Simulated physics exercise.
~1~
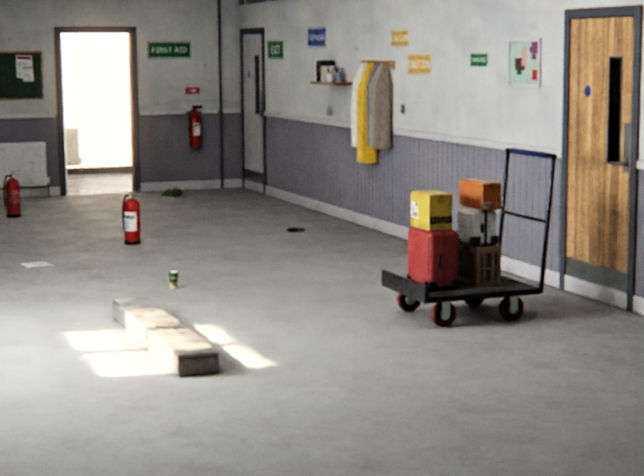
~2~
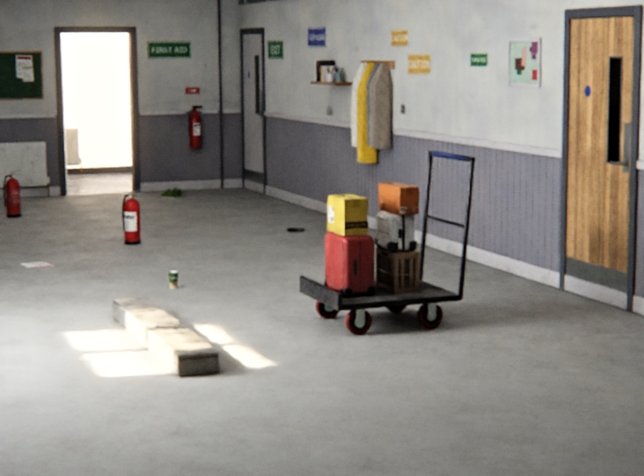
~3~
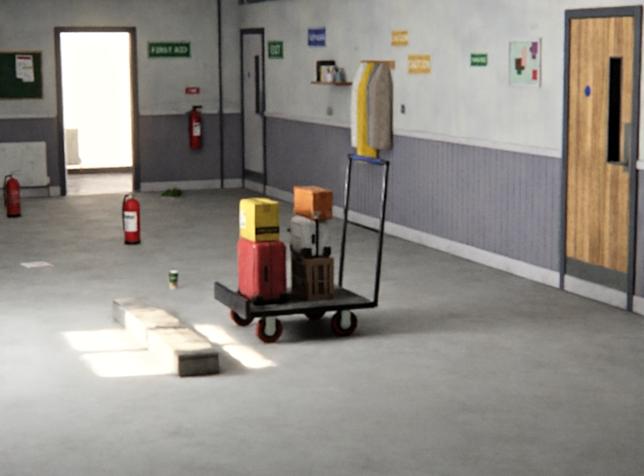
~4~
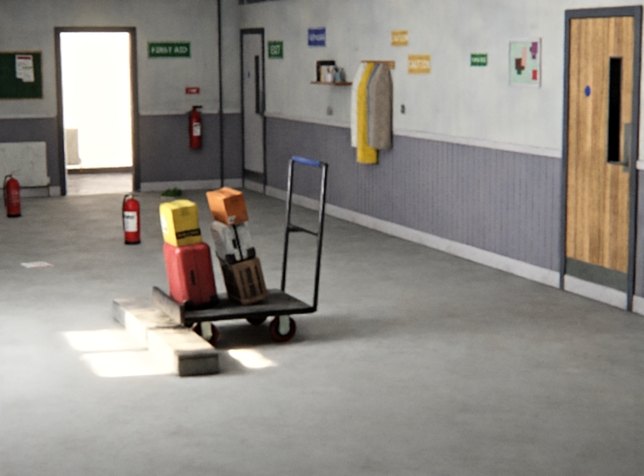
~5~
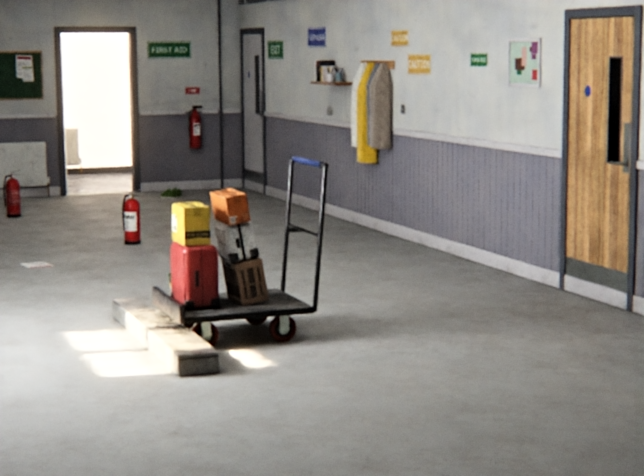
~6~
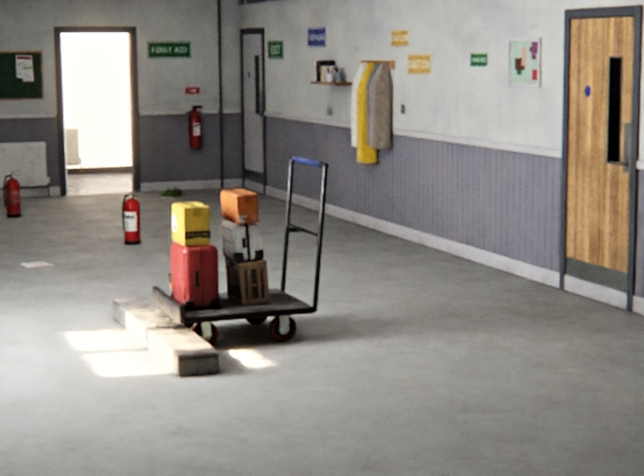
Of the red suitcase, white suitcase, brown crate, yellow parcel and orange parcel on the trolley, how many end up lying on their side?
None of them do. They lean when the trolley stops at the beam, but all five end upright on the deck.
